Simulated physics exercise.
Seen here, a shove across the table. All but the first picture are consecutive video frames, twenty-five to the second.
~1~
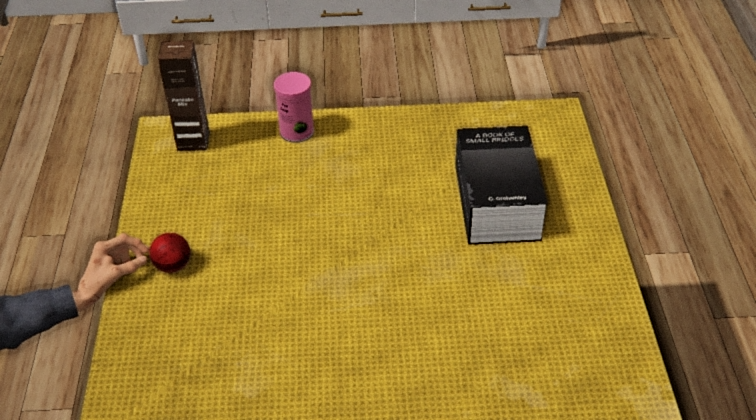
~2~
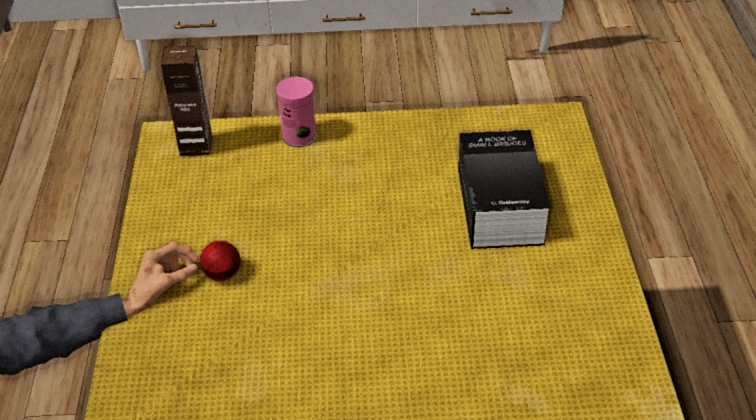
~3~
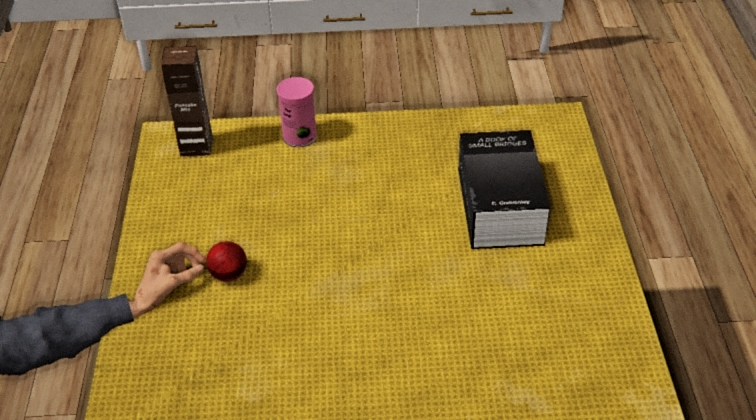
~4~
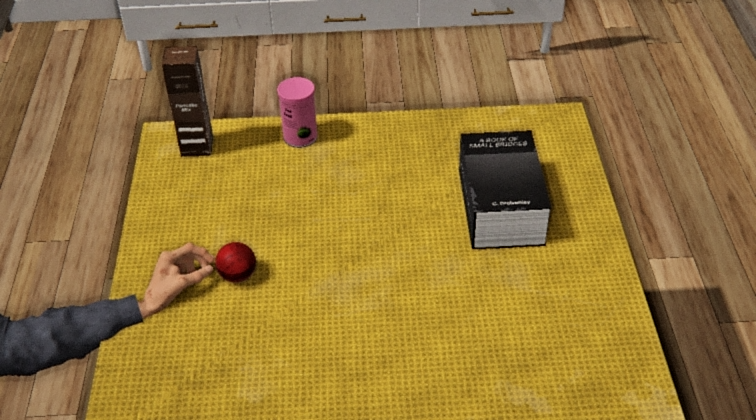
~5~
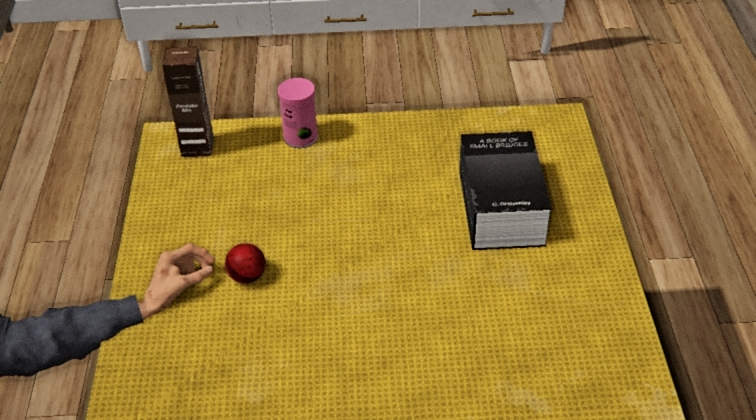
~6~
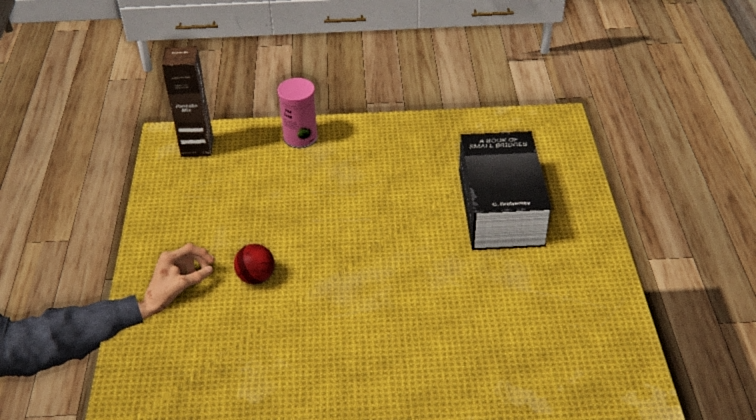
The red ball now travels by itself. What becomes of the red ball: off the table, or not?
The red ball remains on top.
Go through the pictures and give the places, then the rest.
Under the hand; red ball (170, 252), in the first picture.
Under the hand; red ball (220, 261), in the second picture.
Under the hand; red ball (226, 262), in the third picture.
Red ball (236, 262), in the fourth picture.
Red ball (246, 263) shifted a little, in the fifth picture.
Red ball (254, 264) shifted a little, in the sixth picture.
Then, 0.10 s on from there, red ball shifted about its own width near (275, 265).
Then, 0.20 s on from there, red ball shifted about its own width near (293, 267).
Then, 0.40 s on from there, red ball shifted well along near (319, 269).
Then, 0.60 s on from there, red ball shifted well along near (335, 270).
In the end, moved from the start, red ball. At the end, from the last picture's camera, red ball near (338, 270).
